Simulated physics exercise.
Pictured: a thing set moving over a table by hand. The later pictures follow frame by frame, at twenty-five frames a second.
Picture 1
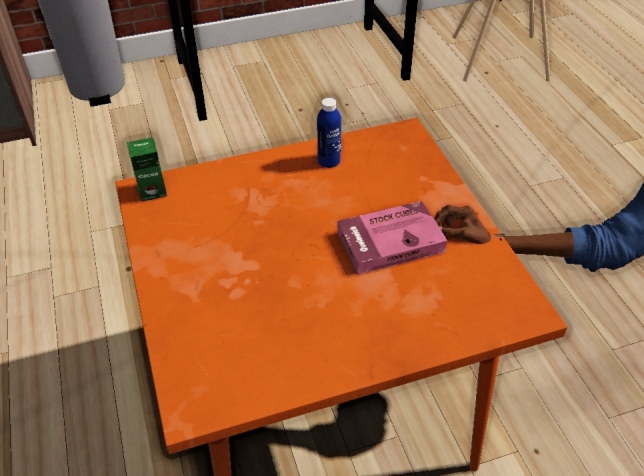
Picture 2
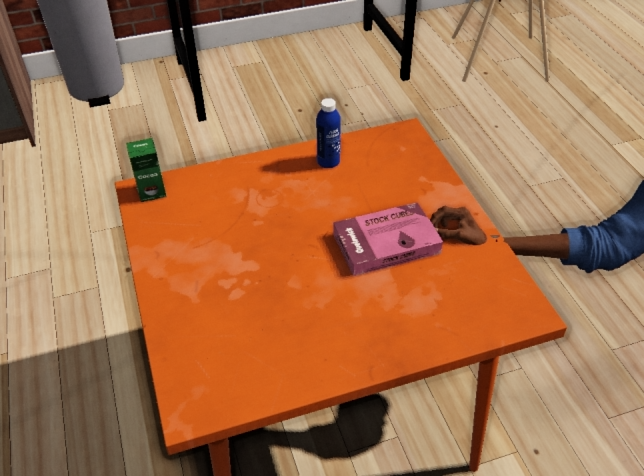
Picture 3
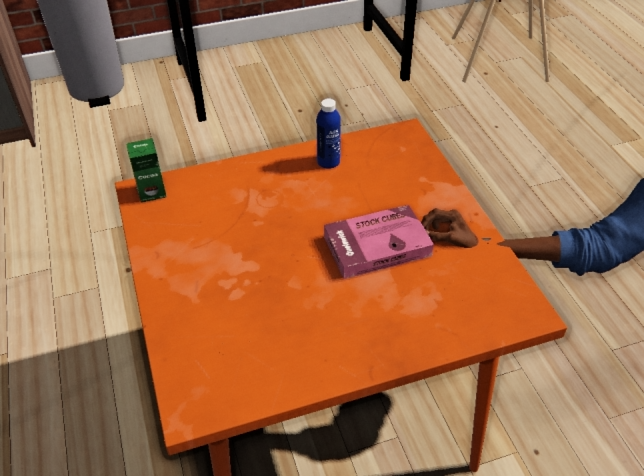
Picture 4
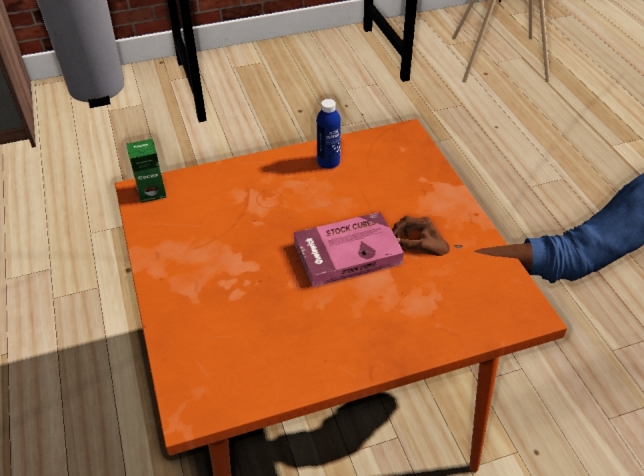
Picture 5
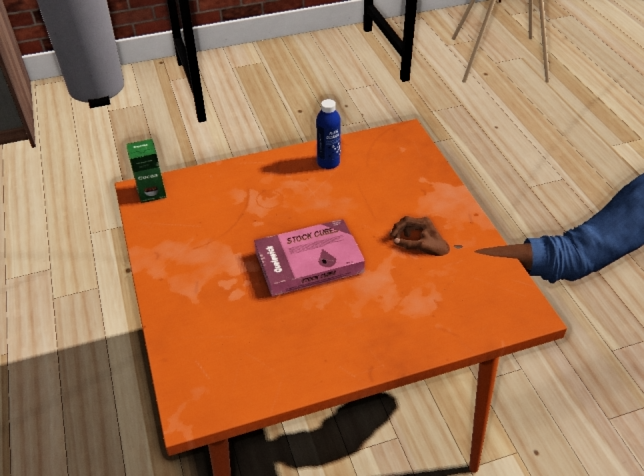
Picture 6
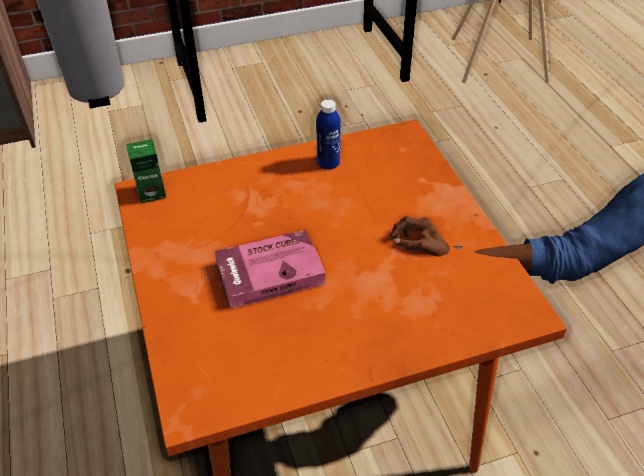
A dark-skinned hand in a blue sleeve reaches in from the right over an orange table on a pale wooden floor, seen from above at an angle by a still camera. A pink packet lies by the fingers, with a blue bottle behind it and a green box at the far left corner. The hand pushes the packet leftward, then stays still while the packet slides on, left and slightly nearer.
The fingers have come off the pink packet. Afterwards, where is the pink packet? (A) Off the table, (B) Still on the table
A, off the table.
Then, 0.20 s on from there, pink packet now off the table.
Then, 0.40 s on from there, things are still on the move.
Then, 0.60 s on from there, as before.
In the end, off the table, pink packet.
